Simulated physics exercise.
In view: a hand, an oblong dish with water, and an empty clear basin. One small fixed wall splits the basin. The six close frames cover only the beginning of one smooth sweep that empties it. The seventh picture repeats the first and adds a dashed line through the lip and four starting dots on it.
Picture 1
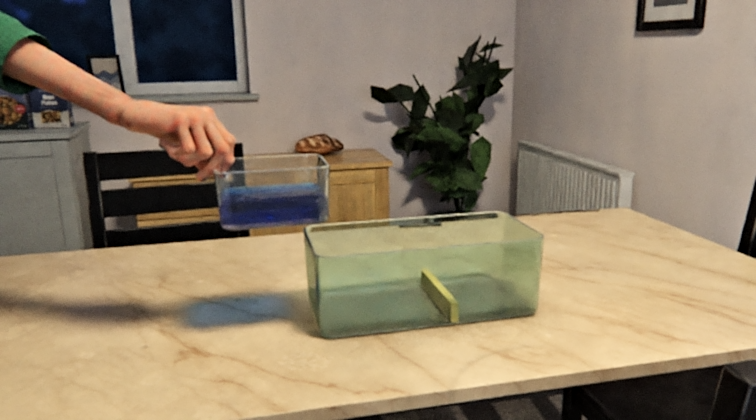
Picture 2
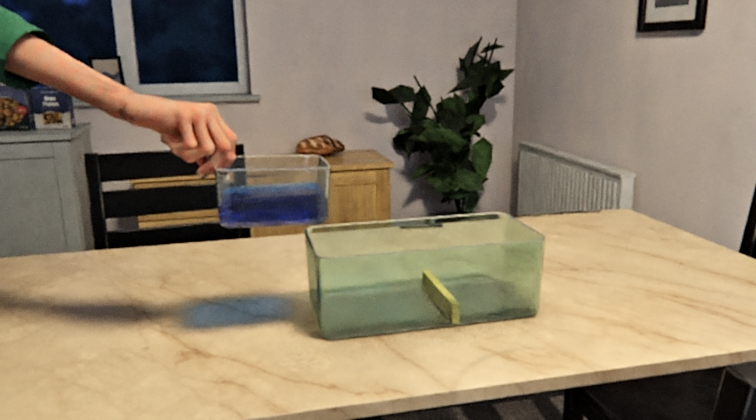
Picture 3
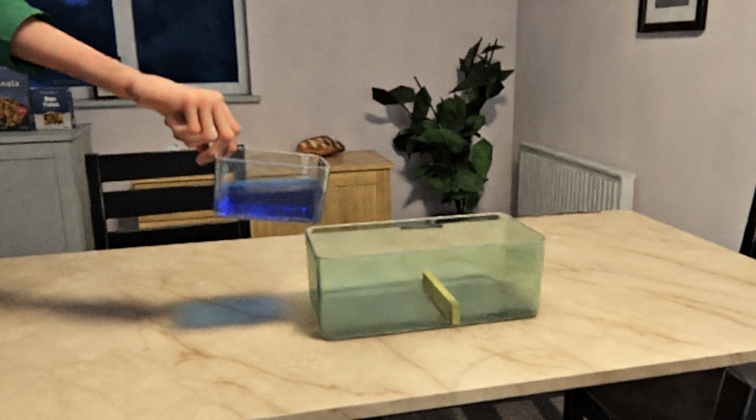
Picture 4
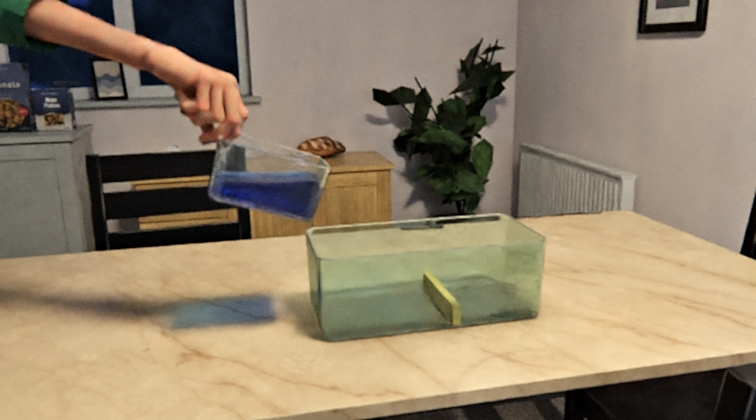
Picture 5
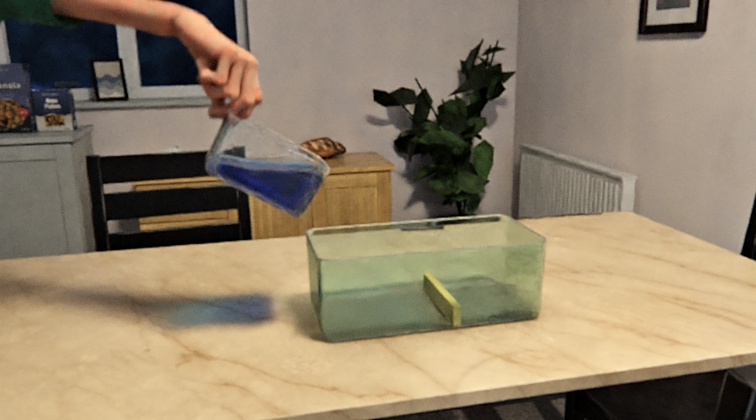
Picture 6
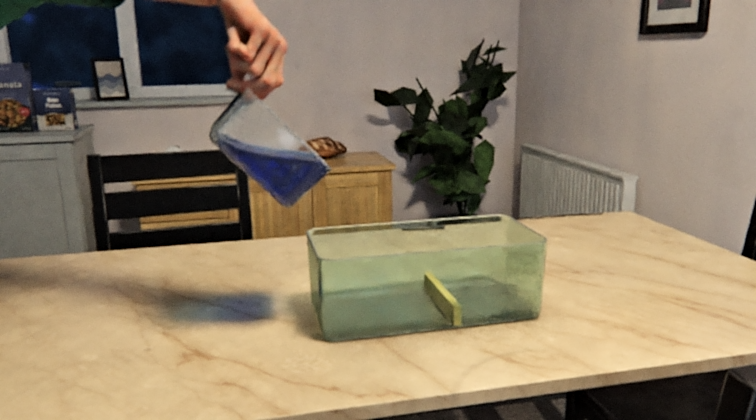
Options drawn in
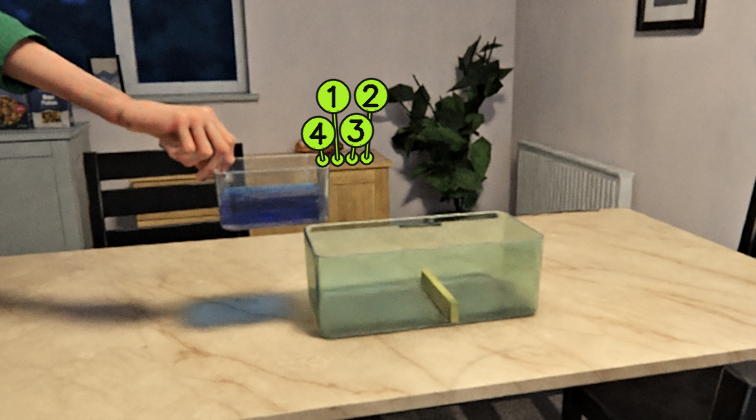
A hand steadily tips a clear dish of blue water rightward above a clear basin.
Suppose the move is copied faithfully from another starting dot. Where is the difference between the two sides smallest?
The answer is place 2.
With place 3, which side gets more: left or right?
The left one.
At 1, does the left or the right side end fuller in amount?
The left one.
In lime, 1 at (337, 159); 2 at (366, 157); 3 at (352, 158); 4 at (322, 160).
With 1, about 81 % ends left of the wall and 14 % right of it; 5 % is lost outside.
With 2, about 49 % ends left of the wall and 48 % right of it; 3 % is lost outside.
With 3, about 75 % ends left of the wall and 22 % right of it; 3 % is lost outside.
With 4, about 77 % ends left of the wall and 16 % right of it; 7 % is lost outside.
